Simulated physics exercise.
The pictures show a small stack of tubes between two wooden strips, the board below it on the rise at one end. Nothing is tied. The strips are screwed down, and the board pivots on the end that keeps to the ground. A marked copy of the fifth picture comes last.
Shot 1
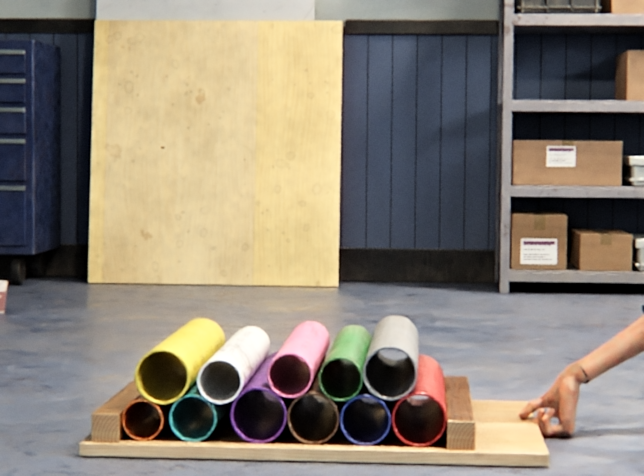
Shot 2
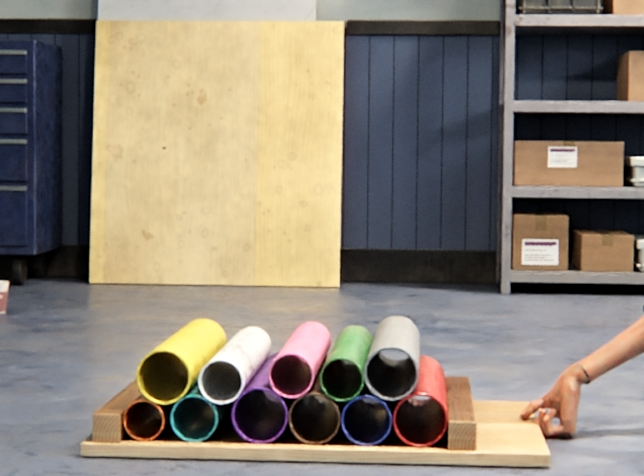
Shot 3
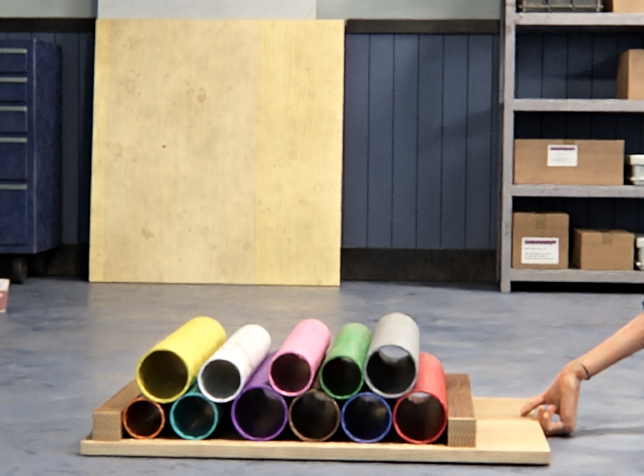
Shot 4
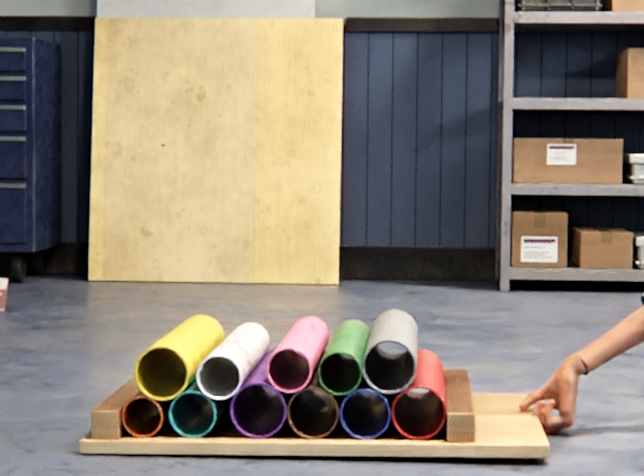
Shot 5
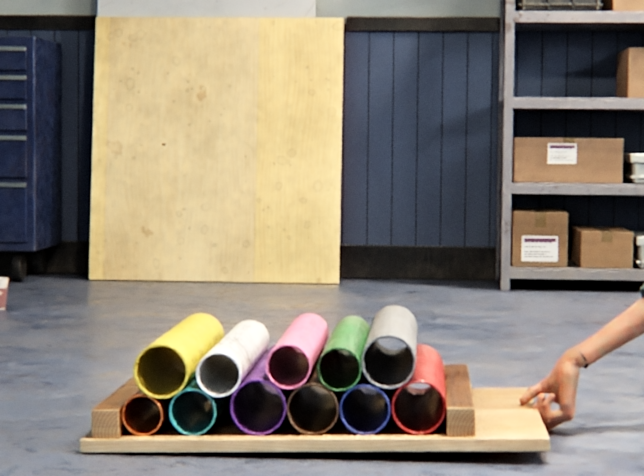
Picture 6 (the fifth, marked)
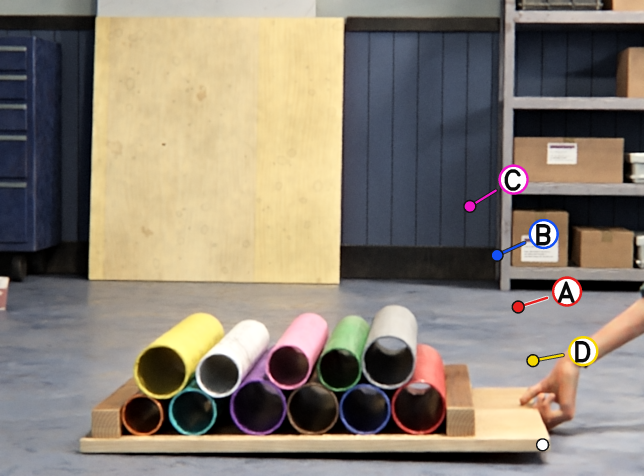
A board holding two rows of colourful tubes between wooden strips starts flat on the floor, then tilts up very slightly at its right end as a hand there lifts it, the tubes staying stacked in place.
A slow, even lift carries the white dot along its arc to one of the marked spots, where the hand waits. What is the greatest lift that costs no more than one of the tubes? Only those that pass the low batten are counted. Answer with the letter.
At most to A.
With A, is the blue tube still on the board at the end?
Yes, with A.
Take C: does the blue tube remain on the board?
Yes, with C.
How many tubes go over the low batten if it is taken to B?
It comes to two.
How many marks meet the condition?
The number is two.
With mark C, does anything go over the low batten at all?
Yes, at C.
On the copy, A at (518, 307); B at (497, 255); C at (470, 206); D at (533, 361); the white dot at (542, 445).
On A. First, board at 14°.
Then, board at 19°.
Finally, board at 19°, one over the low batten (yellow).
By contrast, B two over the low batten (yellow, white); C five over the low batten; D one over the low batten (yellow).
